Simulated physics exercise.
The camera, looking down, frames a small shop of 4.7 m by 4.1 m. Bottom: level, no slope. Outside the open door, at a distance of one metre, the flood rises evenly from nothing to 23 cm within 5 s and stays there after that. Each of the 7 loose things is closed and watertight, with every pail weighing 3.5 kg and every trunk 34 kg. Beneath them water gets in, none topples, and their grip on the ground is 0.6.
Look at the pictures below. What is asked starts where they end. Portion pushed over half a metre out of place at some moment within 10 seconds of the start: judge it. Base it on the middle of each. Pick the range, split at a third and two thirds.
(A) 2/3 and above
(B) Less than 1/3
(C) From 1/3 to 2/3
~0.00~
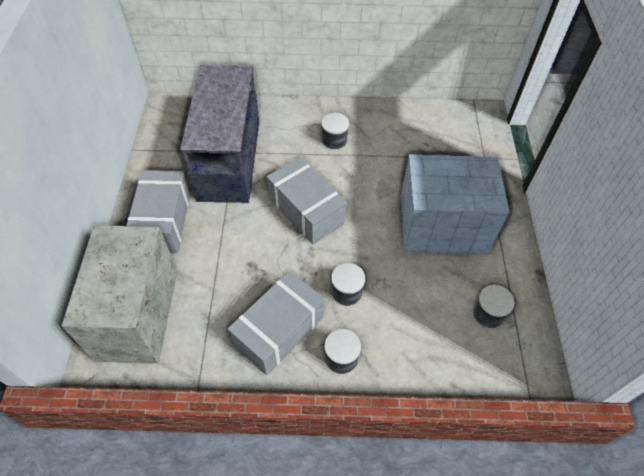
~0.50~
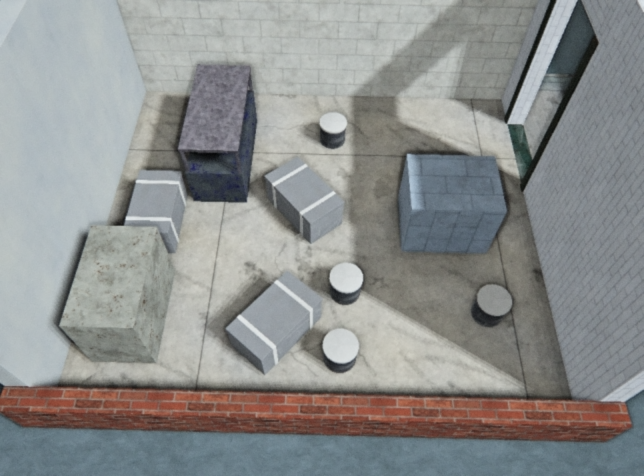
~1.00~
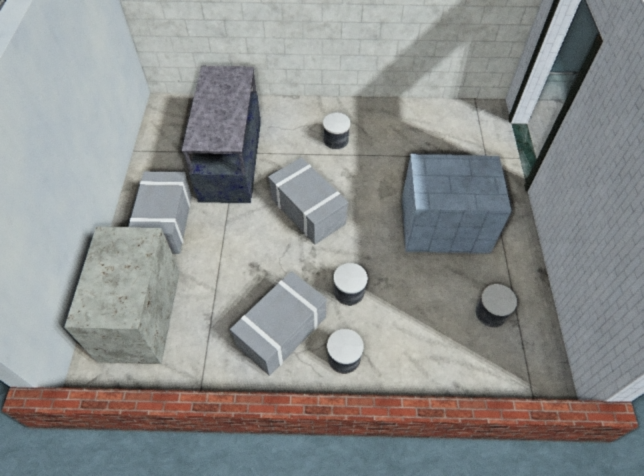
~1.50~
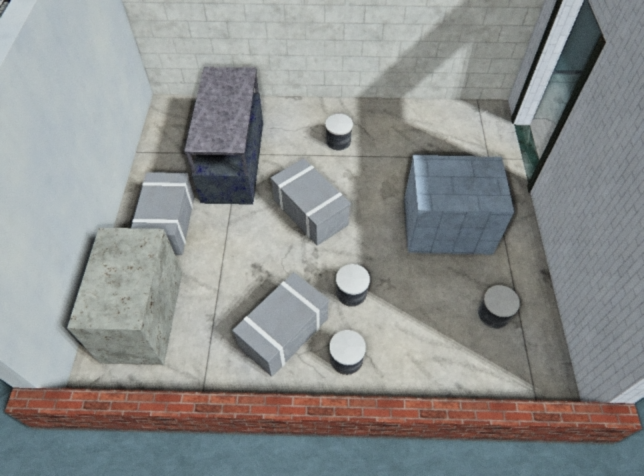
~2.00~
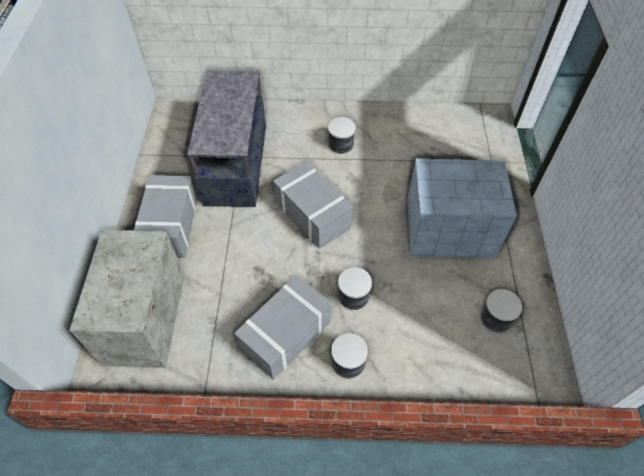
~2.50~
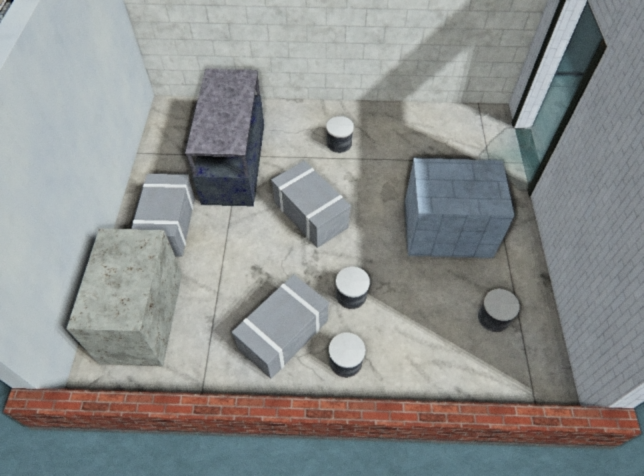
(B) Less than 1/3.
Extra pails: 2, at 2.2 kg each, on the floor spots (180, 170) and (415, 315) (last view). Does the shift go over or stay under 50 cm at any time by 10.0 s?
One by one: Below; below.
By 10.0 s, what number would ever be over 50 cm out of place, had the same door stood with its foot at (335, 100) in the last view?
Result: 4 of them.
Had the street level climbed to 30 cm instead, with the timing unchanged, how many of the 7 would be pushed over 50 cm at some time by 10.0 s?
Under that setup the answer is 2.
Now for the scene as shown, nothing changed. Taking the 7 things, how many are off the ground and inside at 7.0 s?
My tally comes to 1.
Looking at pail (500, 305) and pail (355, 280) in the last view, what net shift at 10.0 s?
In that order: 0 cm, 0 cm.
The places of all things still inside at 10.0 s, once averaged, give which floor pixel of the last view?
Mean floor pixel: About (293, 287).
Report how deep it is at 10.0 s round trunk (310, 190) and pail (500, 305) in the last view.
Roughly 7 and 2 cm.
After 3.5 s 0 of 7 are over 50 cm from their spots; 0 afloat.
After 4.5 s 0 of 7 are over 50 cm from their spots; 0 afloat.
After 7.0 s 1 of 7 are over 50 cm from their spots; 1 afloat.
After 10.0 s 2 of 7 are over 50 cm from their spots, and 2 have been at some point; 1 afloat.
